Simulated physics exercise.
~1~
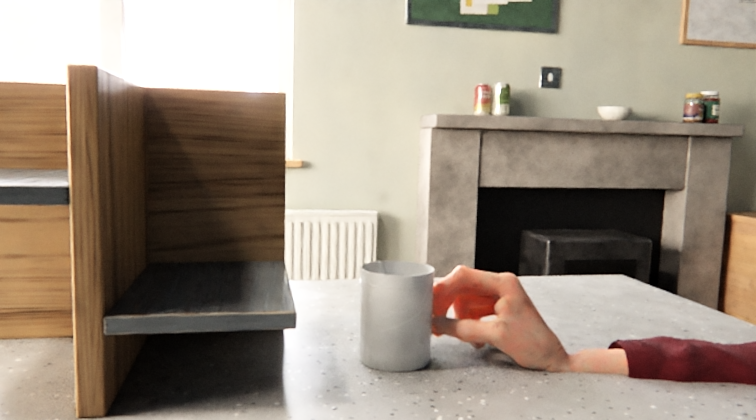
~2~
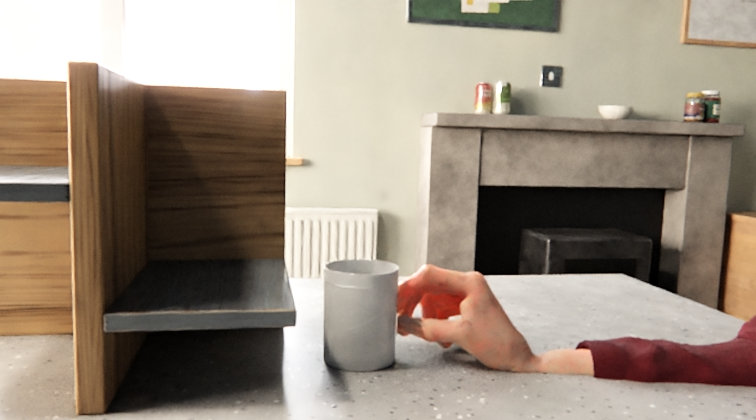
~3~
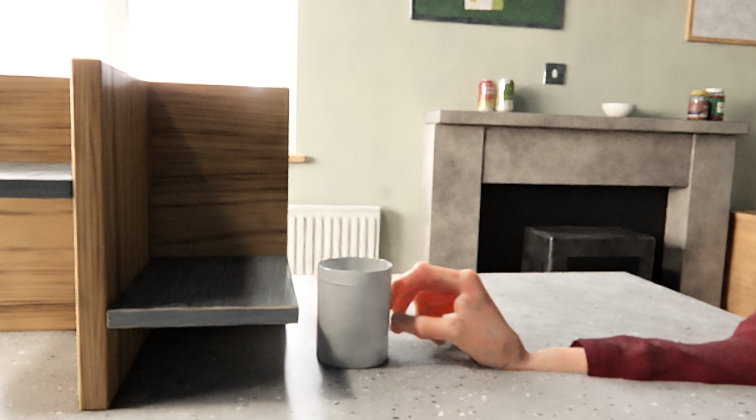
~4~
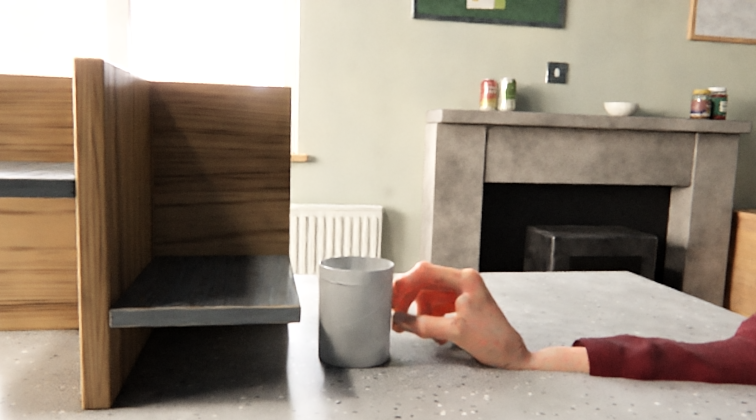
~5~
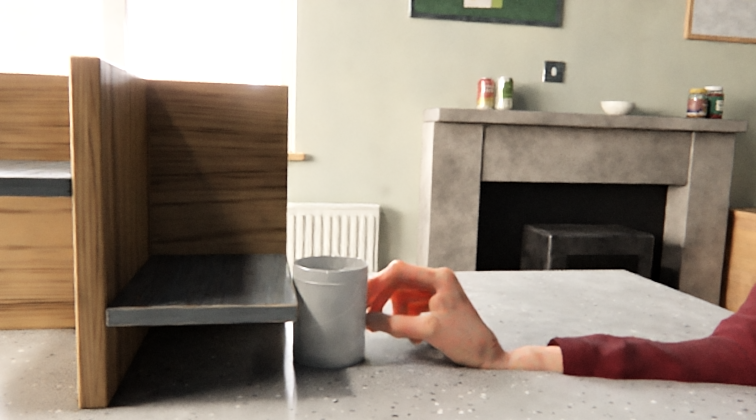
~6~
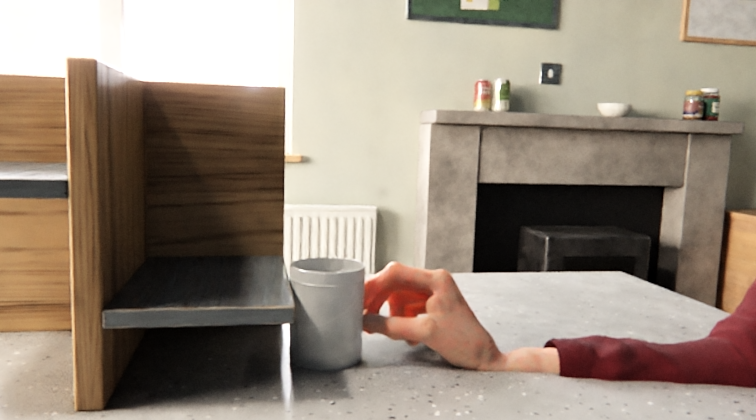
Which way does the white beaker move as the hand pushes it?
The white beaker moves to the left, towards the low shelf.
